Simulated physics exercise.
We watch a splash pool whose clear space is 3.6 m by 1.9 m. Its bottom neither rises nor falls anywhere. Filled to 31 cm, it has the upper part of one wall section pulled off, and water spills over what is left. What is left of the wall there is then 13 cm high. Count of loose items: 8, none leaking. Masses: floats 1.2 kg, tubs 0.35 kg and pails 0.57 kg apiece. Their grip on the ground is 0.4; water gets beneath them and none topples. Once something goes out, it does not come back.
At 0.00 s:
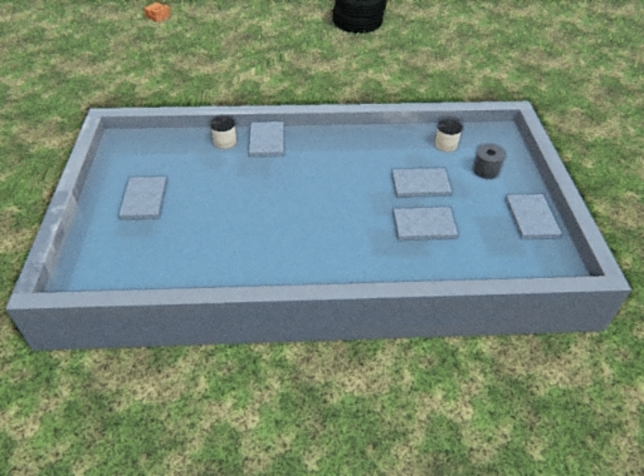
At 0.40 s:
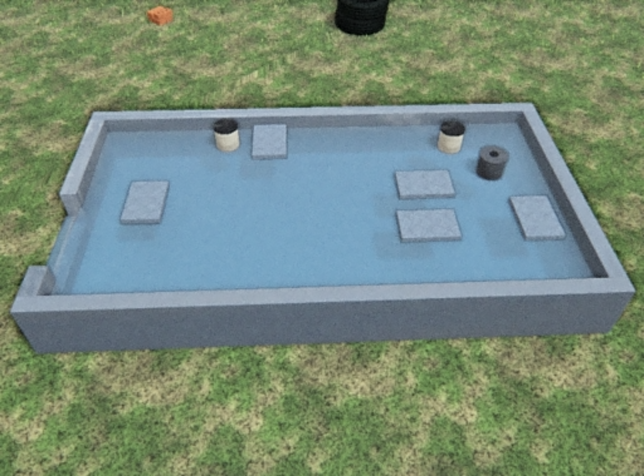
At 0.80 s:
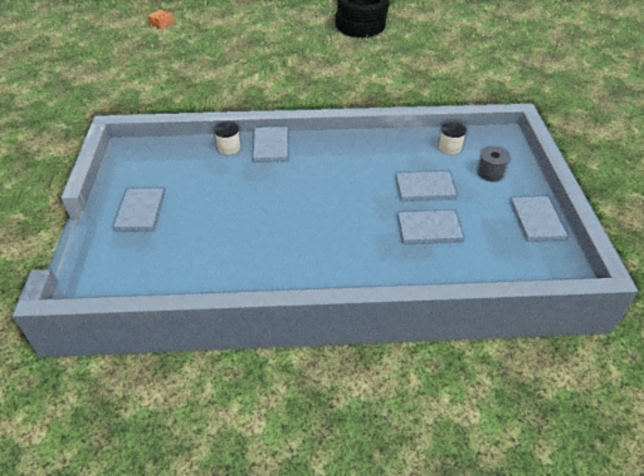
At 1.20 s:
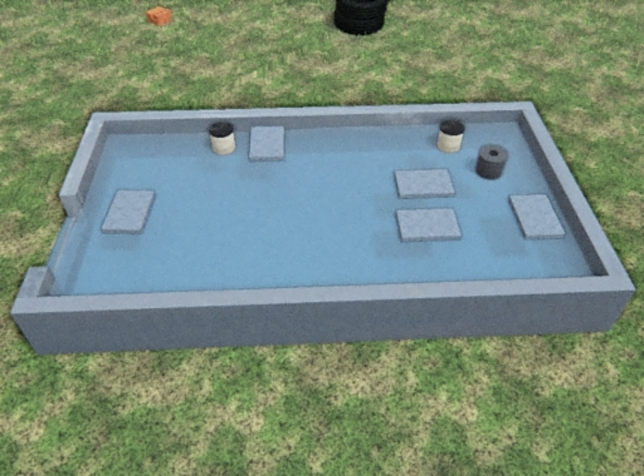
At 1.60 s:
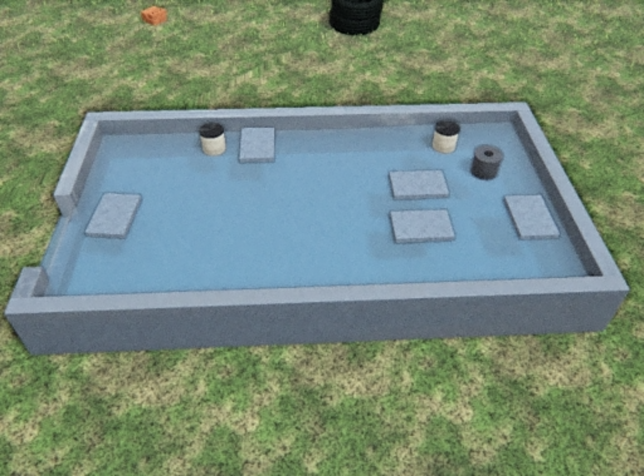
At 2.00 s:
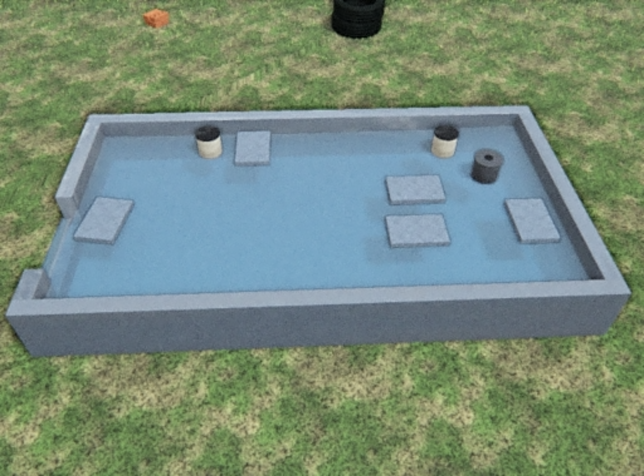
A shallow, grey-walled pool of blue water sits on patchy grass, seen from above one long side by a slightly swaying camera. Five pale grey slabs float with two cream, dark-topped pails, near a dark cylinder at right, with an orange block and black tyres behind. A piece of the left wall disappears, then the leftmost slab drifts left and turns slightly, the back-left pail and slab following more slowly.
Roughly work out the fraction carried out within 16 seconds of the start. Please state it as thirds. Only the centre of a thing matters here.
That would be a minority below one third.
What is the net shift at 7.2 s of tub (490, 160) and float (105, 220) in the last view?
In that order: 10 cm, washed out.
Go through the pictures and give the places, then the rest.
The first picture shows a float at (143, 195) floats; a pail at (223, 123) floats; about 2110 L in view; 0 of 8 have shifted.
The second picture shows a float at (145, 200), afloat; a pail at (225, 126), afloat; 31 cm deep round most things; 0 of 8 have shifted.
The third picture shows a float at (139, 207) floats, 7 cm from its start; a pail at (226, 129) floats; 31 cm deep round most things; 1 of 8 have shifted.
The fourth picture shows a float at (129, 209) floats, 15 cm from its start; a pail at (221, 129) floats, 3 cm from its start; 31 cm deep round most things; 1 of 8 have shifted.
The fifth picture shows a float at (113, 213), afloat, 22 cm from its start; a pail at (211, 130) floats, 7 cm from its start; about 2020 L in view; 3 of 8 have shifted.
The sixth picture shows a float at (104, 218), afloat, 30 cm from its start; a pail at (208, 133), afloat, 12 cm from its start; about 1990 L in view; 4 of 8 have shifted.
After 3.2 s 1 of 8 are out; 7 afloat.
After 7.2 s 1 of 8 are out; 7 afloat.
After 12.0 s 1 of 8 are out; 7 afloat.
After 16.0 s 1 of 8 are out; 7 afloat.
